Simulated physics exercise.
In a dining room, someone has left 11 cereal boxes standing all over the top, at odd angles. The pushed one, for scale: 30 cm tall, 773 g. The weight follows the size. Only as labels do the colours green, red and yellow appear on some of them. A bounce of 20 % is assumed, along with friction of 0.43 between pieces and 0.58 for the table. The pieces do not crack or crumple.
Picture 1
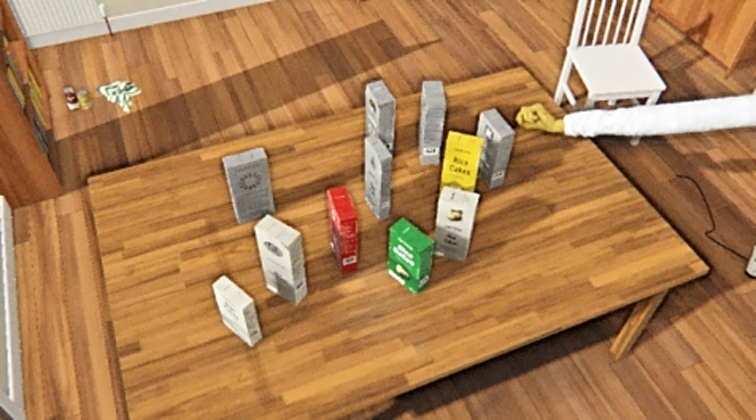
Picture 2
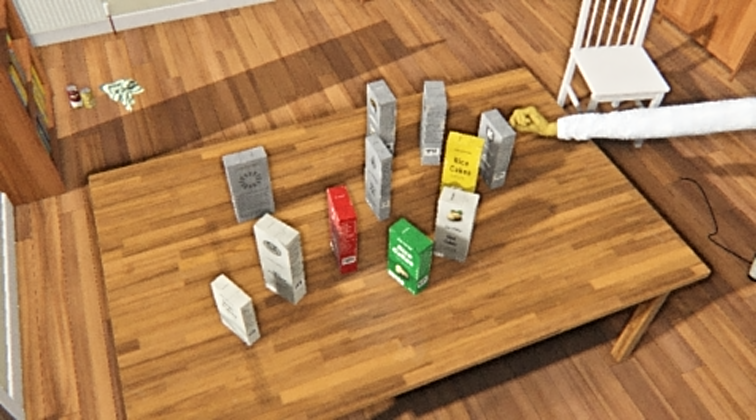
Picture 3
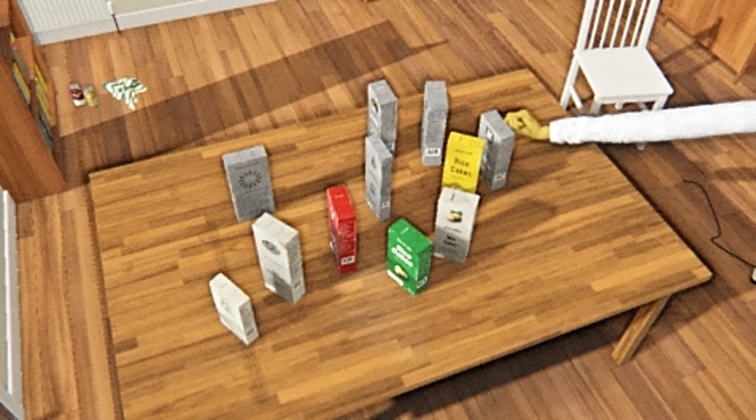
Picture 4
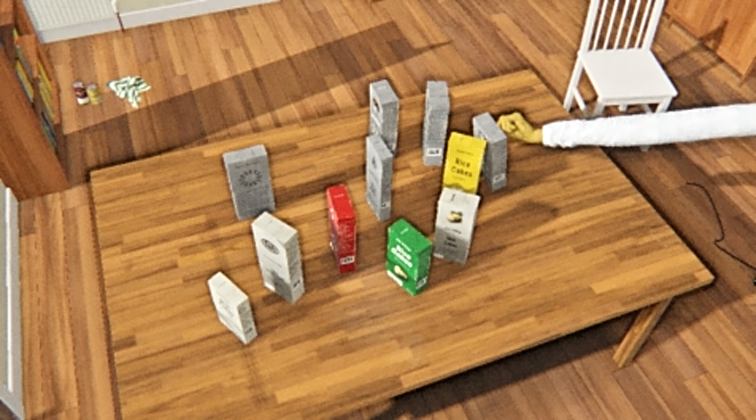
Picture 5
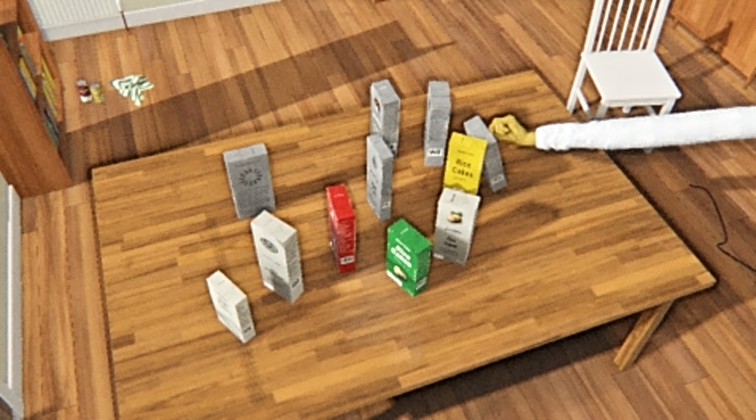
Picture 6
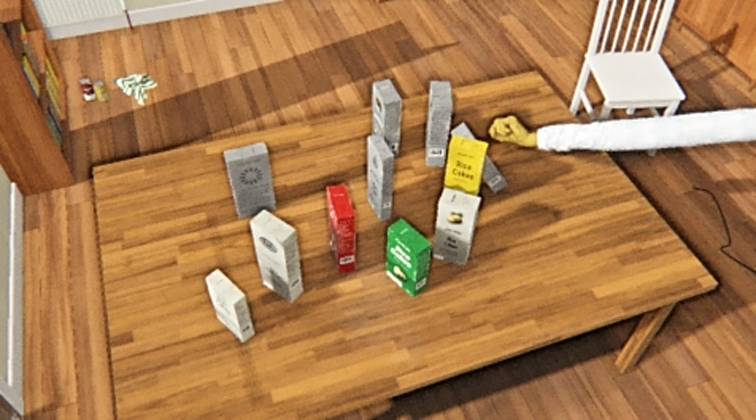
A yellow hand on a white-sleeved arm moving left and pushing a grey box, which tilts leftward behind a yellow one.
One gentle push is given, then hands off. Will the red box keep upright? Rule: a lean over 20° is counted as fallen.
Yes.
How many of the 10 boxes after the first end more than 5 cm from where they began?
Shifted count - 3.
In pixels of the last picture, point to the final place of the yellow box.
Resting position, last image: About (453, 230).
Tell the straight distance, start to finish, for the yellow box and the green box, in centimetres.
Net displacement (cm, approx.): Yellow = 20; green = 20.
Then, 0.28 s past the last view, 1 of the 10 other boxes over; red box unmoved; yellow box 35° from how it stood.
Then, 0.62 s past the last view, 3 of the 10 other boxes over; red box unmoved; yellow box 73° from how it stood.
In the end, 3 of the 10 other boxes over; red box unmoved; green box lying flat; yellow box lying flat. Seven left standing. From the last view, middles, red box near (342, 230), green box near (367, 296).
